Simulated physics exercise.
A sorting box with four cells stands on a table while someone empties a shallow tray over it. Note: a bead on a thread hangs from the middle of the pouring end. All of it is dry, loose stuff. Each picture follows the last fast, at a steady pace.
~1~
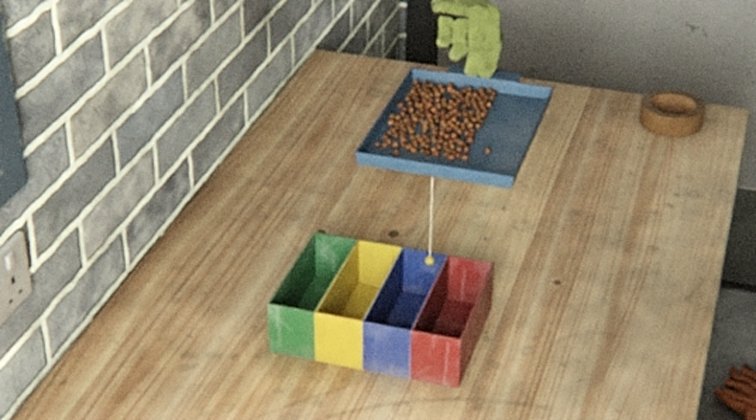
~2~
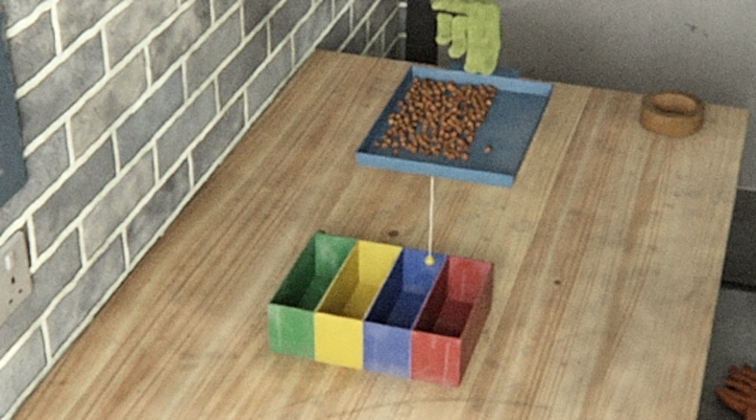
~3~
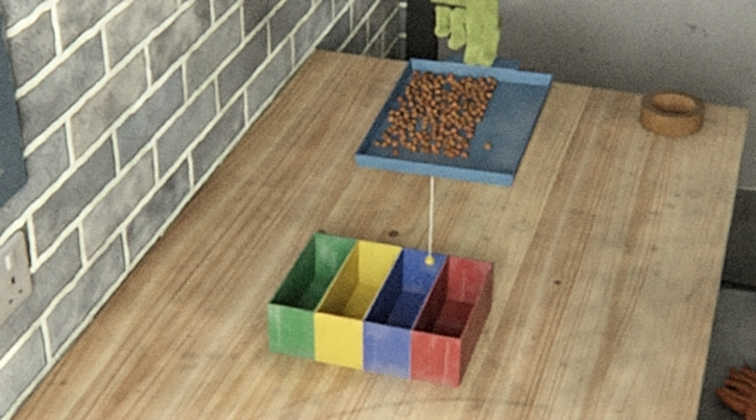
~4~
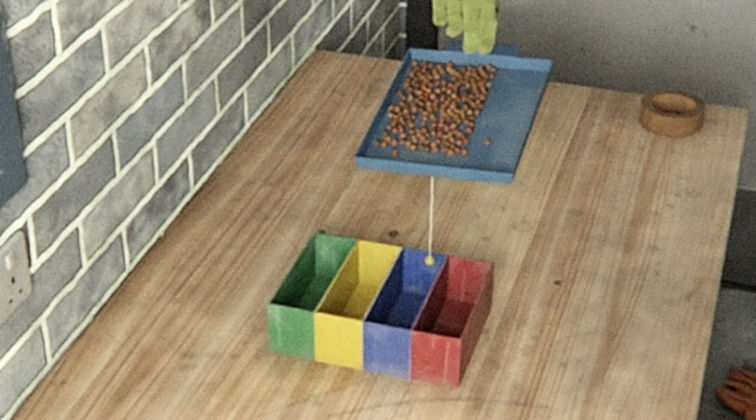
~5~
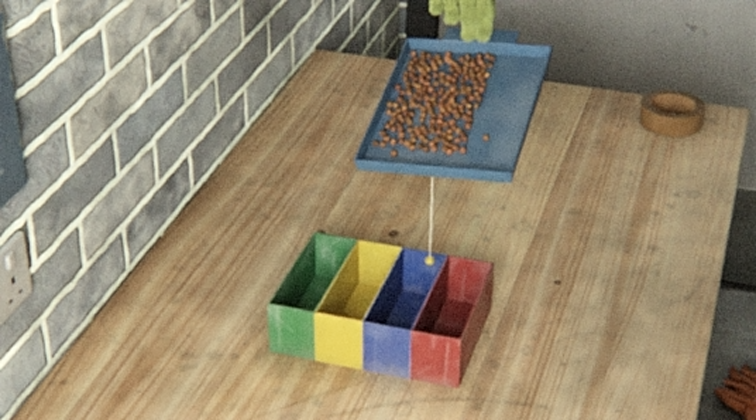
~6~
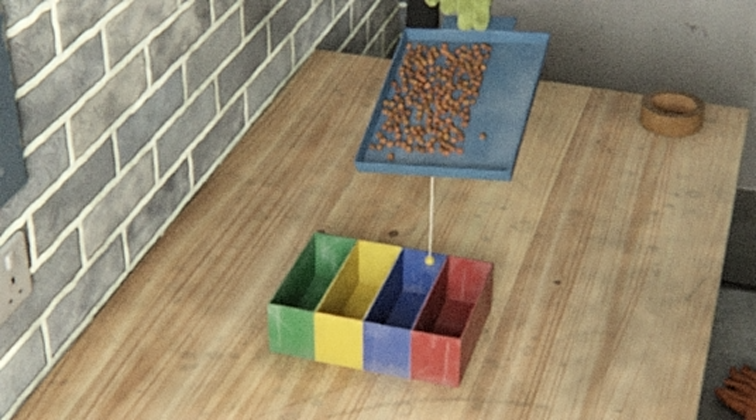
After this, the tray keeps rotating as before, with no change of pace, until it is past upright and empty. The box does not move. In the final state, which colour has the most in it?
Most ends up in yellow.
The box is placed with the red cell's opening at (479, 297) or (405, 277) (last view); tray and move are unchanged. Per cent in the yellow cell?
40 %, then 10 %.
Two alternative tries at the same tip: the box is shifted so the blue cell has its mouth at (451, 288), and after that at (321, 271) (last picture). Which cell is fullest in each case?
That green cell, then the red one.
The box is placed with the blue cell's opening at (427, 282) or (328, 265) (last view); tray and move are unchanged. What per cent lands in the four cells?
First case around 100 %, second case around 90 %.
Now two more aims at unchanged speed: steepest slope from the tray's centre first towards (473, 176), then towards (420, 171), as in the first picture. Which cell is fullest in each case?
The first time it is that red cell, and the second time it is yellow.
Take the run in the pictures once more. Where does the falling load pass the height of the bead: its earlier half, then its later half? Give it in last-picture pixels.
Points: About (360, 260), then about (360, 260).
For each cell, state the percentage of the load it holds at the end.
Per cell: Green at 10 %, yellow at 80 %, blue at 10 %, red at 0 %.
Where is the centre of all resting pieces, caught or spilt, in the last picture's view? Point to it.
I'd put the middle somewhere around (355, 327).
Just after the last frame, tray tipped steeply; almost all on the tray; just a few in the green cell; about a tenth falling or outside the box.
A moment on, tray tipped right over; roughly half on the tray; roughly a quarter in the yellow cell; about a tenth in the green cell; just a few in the blue cell; just a few in the red cell; roughly a quarter falling or outside the box.
Further on, tray tipped past a quarter turn; the larger part in the yellow cell; about a tenth in the green cell; about a tenth in the blue cell; just a few in the red cell.
When it is over, tray tipped past a quarter turn; the larger part in the yellow cell; about a tenth in the green cell; about a tenth in the blue cell; just a few in the red cell.
